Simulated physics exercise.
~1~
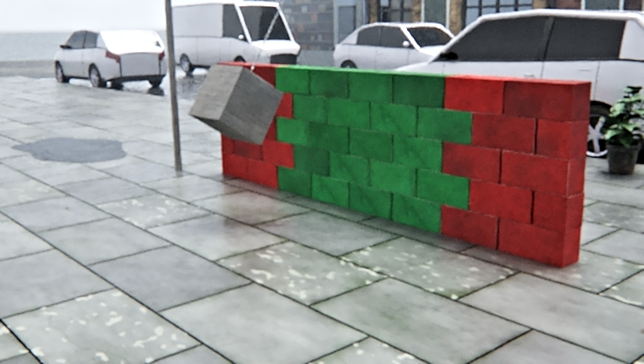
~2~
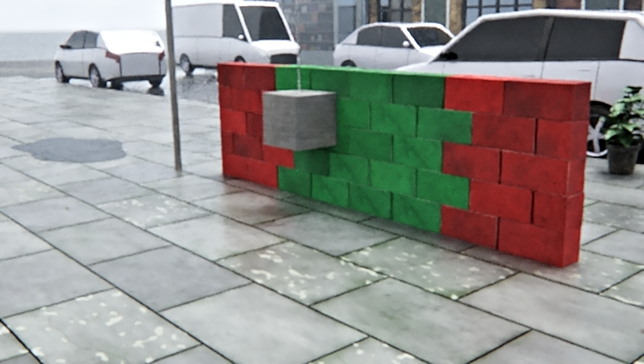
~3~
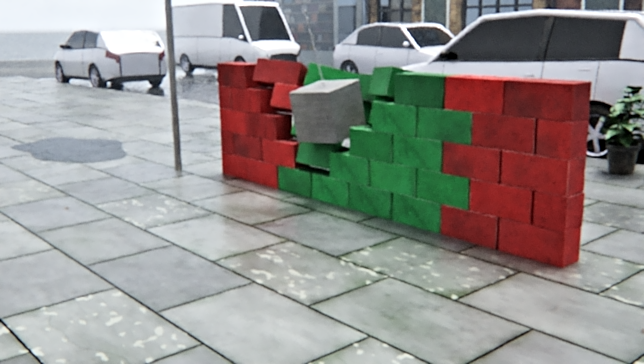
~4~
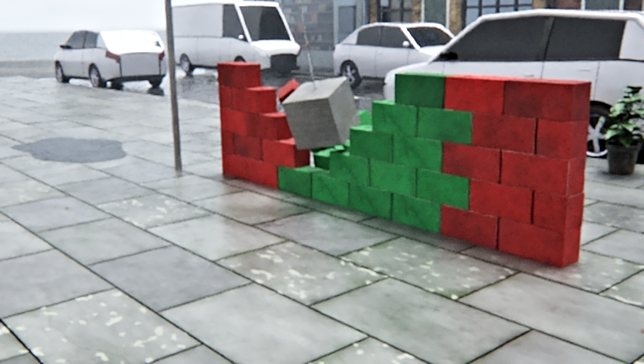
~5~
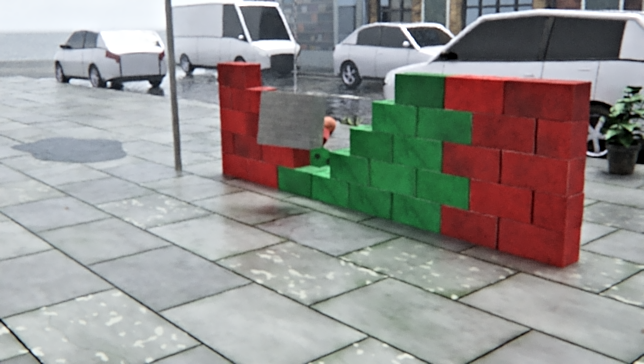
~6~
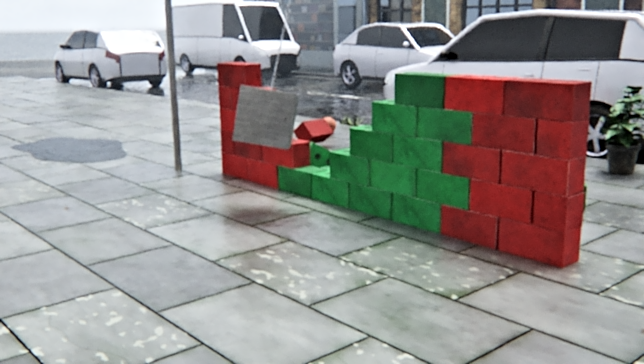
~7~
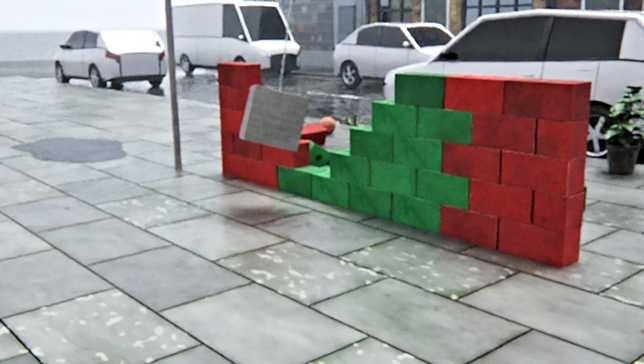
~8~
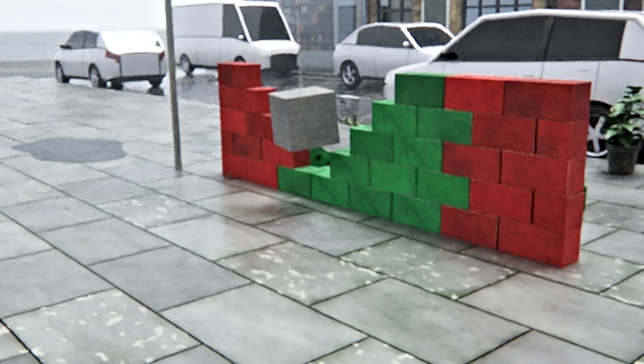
Grey block swinging into a red and green block wall, knocking out upper left pieces, then swaying before the remaining gap.
